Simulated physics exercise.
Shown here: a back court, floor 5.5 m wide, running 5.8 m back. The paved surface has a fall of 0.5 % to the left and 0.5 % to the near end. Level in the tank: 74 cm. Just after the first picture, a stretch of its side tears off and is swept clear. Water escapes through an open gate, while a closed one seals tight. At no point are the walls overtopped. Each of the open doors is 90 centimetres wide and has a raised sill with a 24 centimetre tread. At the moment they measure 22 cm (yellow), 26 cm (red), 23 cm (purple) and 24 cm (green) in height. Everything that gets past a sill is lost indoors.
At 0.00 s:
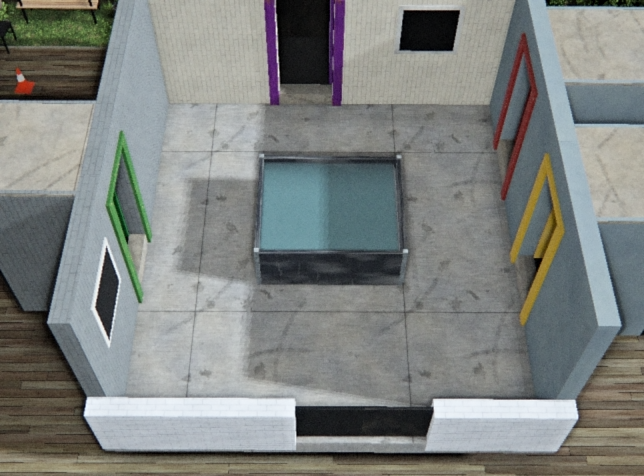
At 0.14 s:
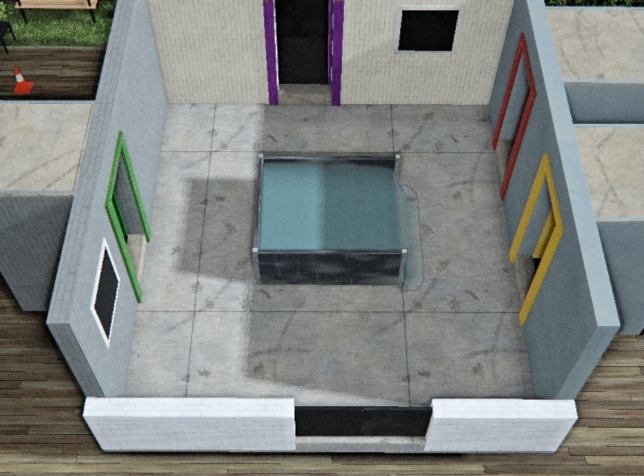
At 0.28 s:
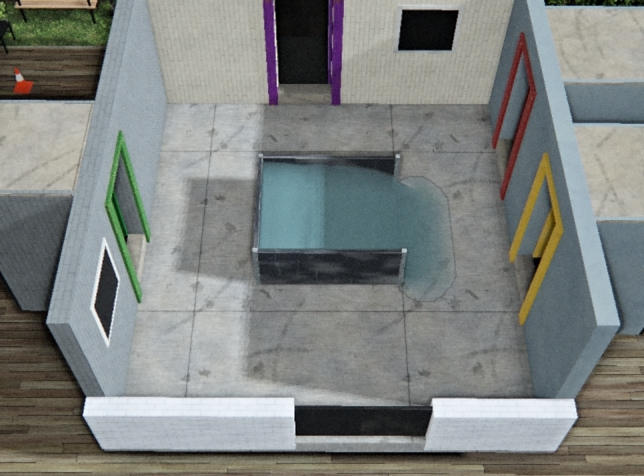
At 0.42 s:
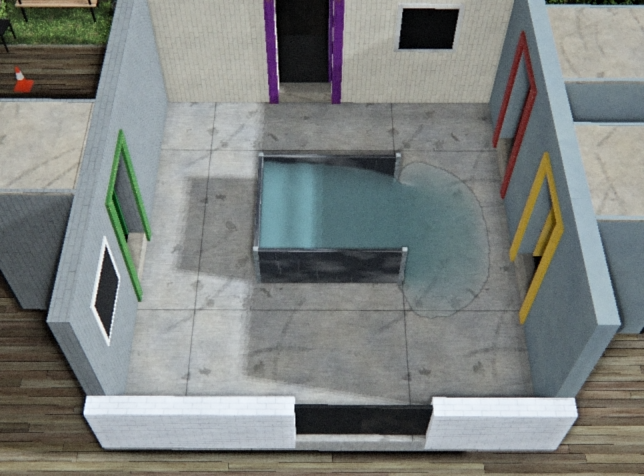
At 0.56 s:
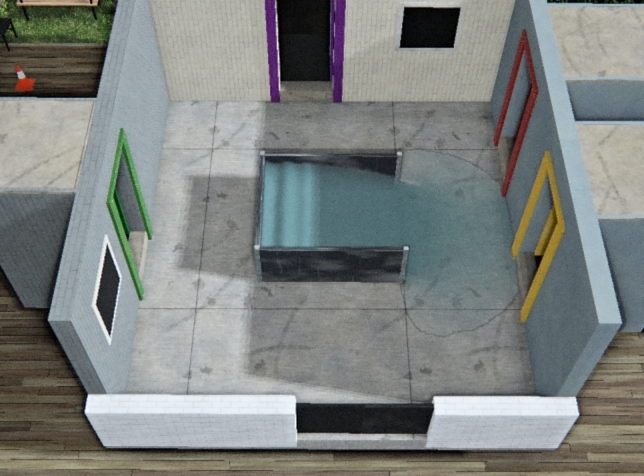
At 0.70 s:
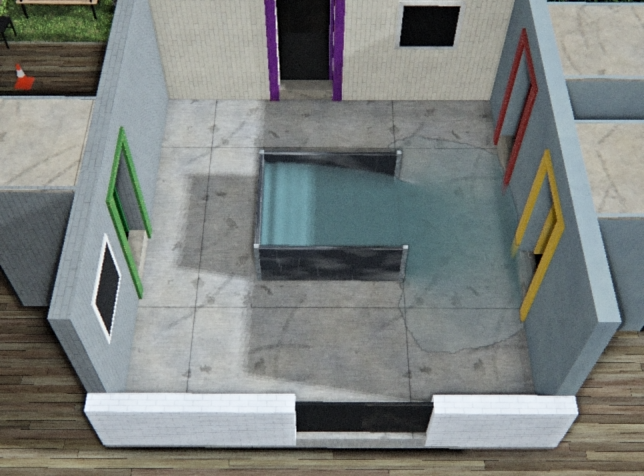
At the start, a square tank of still blue-green water stands in a walled court with coloured doorways. Its right side opens and water pours out, spreading in a widening, rounded sheet across the paved floor, until the thinning water reaches the yellow doorway on the right.
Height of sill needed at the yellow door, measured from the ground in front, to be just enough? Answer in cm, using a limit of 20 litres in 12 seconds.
Approximately 33 cm.
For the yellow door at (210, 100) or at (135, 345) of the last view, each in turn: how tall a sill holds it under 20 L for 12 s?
In turn: About 11.0 cm, about 13.5 cm.
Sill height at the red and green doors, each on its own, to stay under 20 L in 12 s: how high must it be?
Roughly 25 cm for the red door and roughly 14.0 cm for the green door.
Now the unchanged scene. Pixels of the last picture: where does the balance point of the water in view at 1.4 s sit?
(399, 231) or so.
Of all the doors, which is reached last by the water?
It's the green one.
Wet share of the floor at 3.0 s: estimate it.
Close to 55 per cent of it is wet.
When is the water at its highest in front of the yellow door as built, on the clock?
Crest at t of about 1.6 s.
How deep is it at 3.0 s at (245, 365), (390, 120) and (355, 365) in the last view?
About 1, 12 and 4 cm.
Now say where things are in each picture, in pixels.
The first frame shows still water, 74 cm deep, in the tank at (331, 206); the yellow door at (533, 250) is dry.
In the second frame, water pours out at (396, 225) and has run 0.3 m, to (417, 281); about 10 cm deep outside, 74 cm at the back.
In the third frame, water pours out at (395, 227) and has run 0.8 m, to (449, 277); about 13 cm deep outside, 74 cm at the back.
In the fourth frame, water pours out at (396, 227) and has run 1.3 m, to (484, 263); about 11 cm deep outside, 72 cm at the back.
In the fifth frame, the gap is at (397, 226), the front 1.7 m out at (517, 282); the back of the tank holds 64 cm.
In the sixth frame, the front is at (522, 321), 1.9 m from the gap at (396, 225); 5.3 m2 of floor is wet, 62 cm left at the back; water is at the yellow door at (533, 246).
After 1.4 s water covers 25 % of the floor, deepest (48 cm) near (505, 231); 37 cm at the yellow door, 27 litres in over its 22 cm sill.
After 3.0 s water covers 55 % of the floor, deepest (33 cm) near (531, 408); 22 cm at the yellow door, 98 litres in over its 22 cm sill.
After 12.0 s water covers 100 % of the floor, deepest (13 cm) near (138, 312); 5 cm at the yellow door, 100 litres in over its 22 cm sill.
At the yellow door as built, the water arrived by 0.6 s and peaked near 38 cm at 1.6 s.
Run again over the same 12 s with other heights there, 48 litres in over 28 cm, 5 litres over 38 cm. The limit of 20 litres is kept from about 33 cm up.
